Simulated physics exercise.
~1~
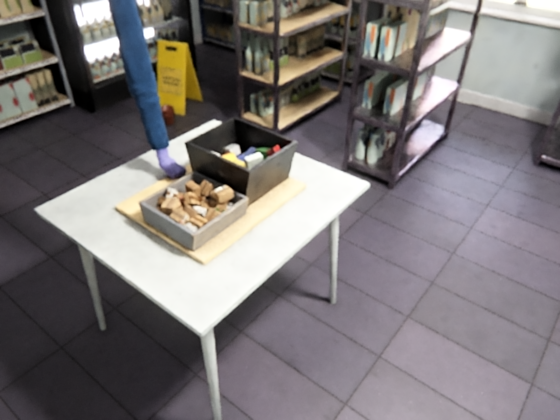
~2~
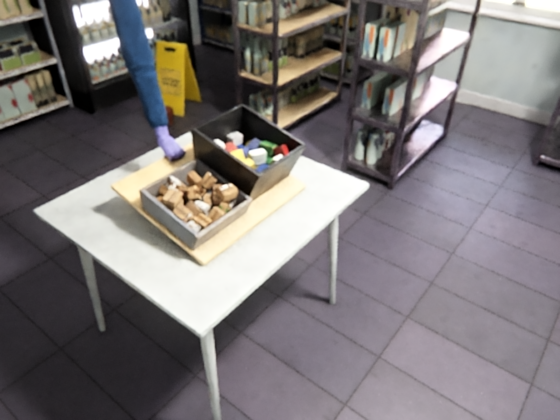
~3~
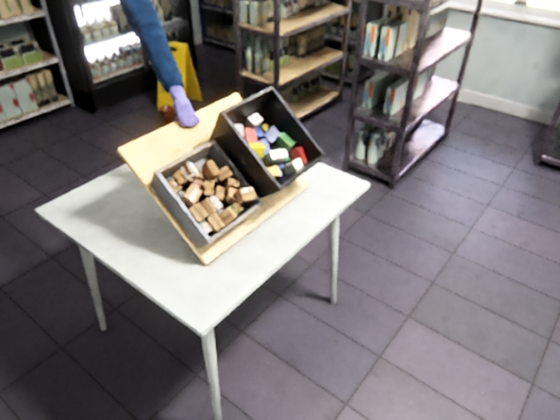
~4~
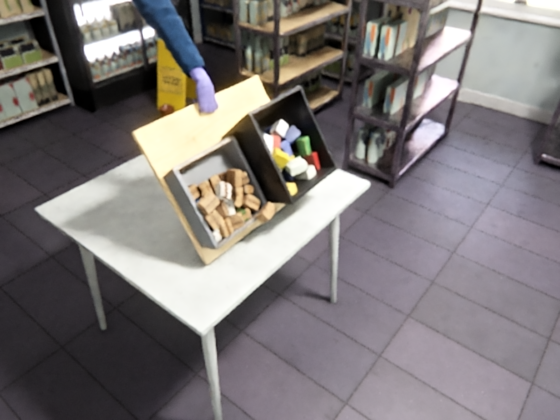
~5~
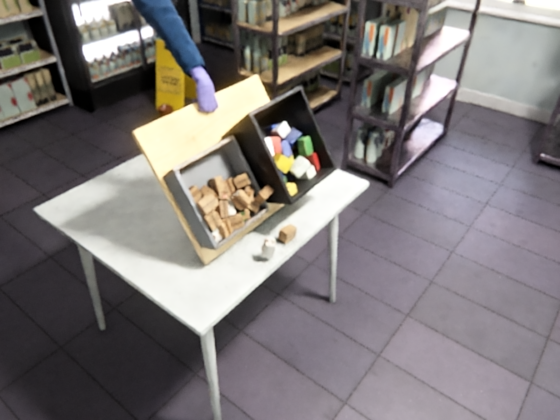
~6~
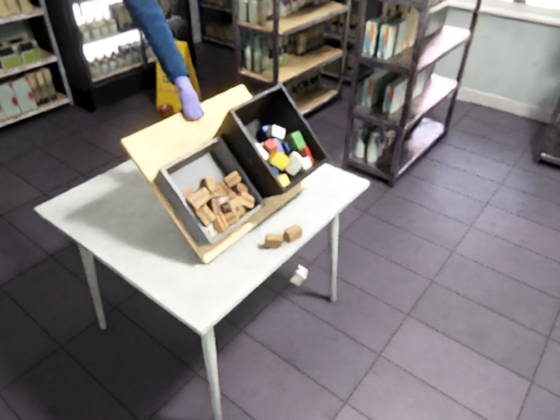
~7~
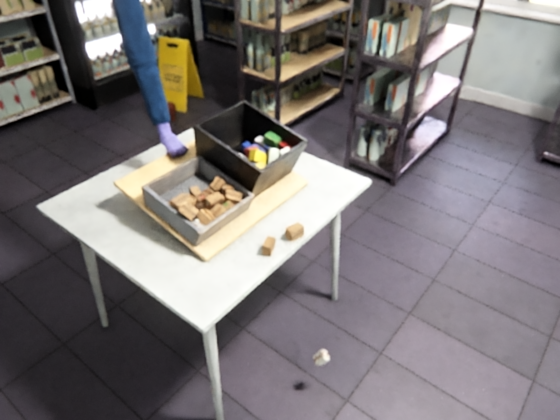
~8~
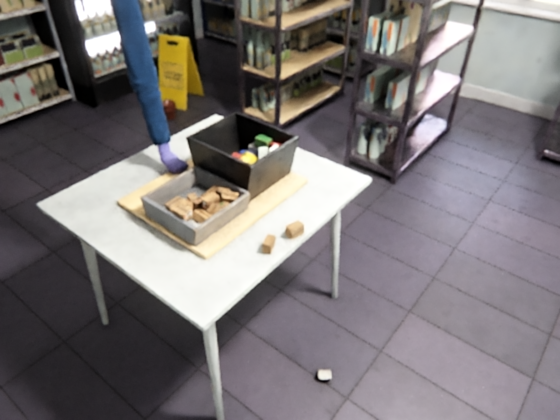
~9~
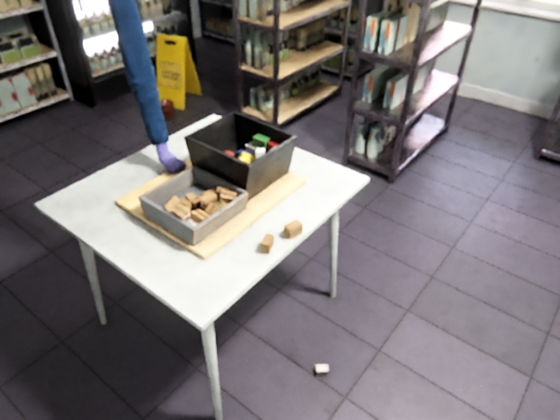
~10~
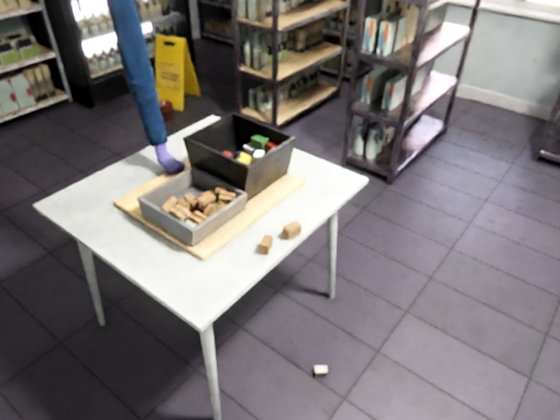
In a shop-like room with shelves, a gloved hand tipped a board holding a black tub of colourful bricks and a grey tub of little parcels steeply rightward, then lowered it, leaving two spilled parcels on the table and one on the floor.
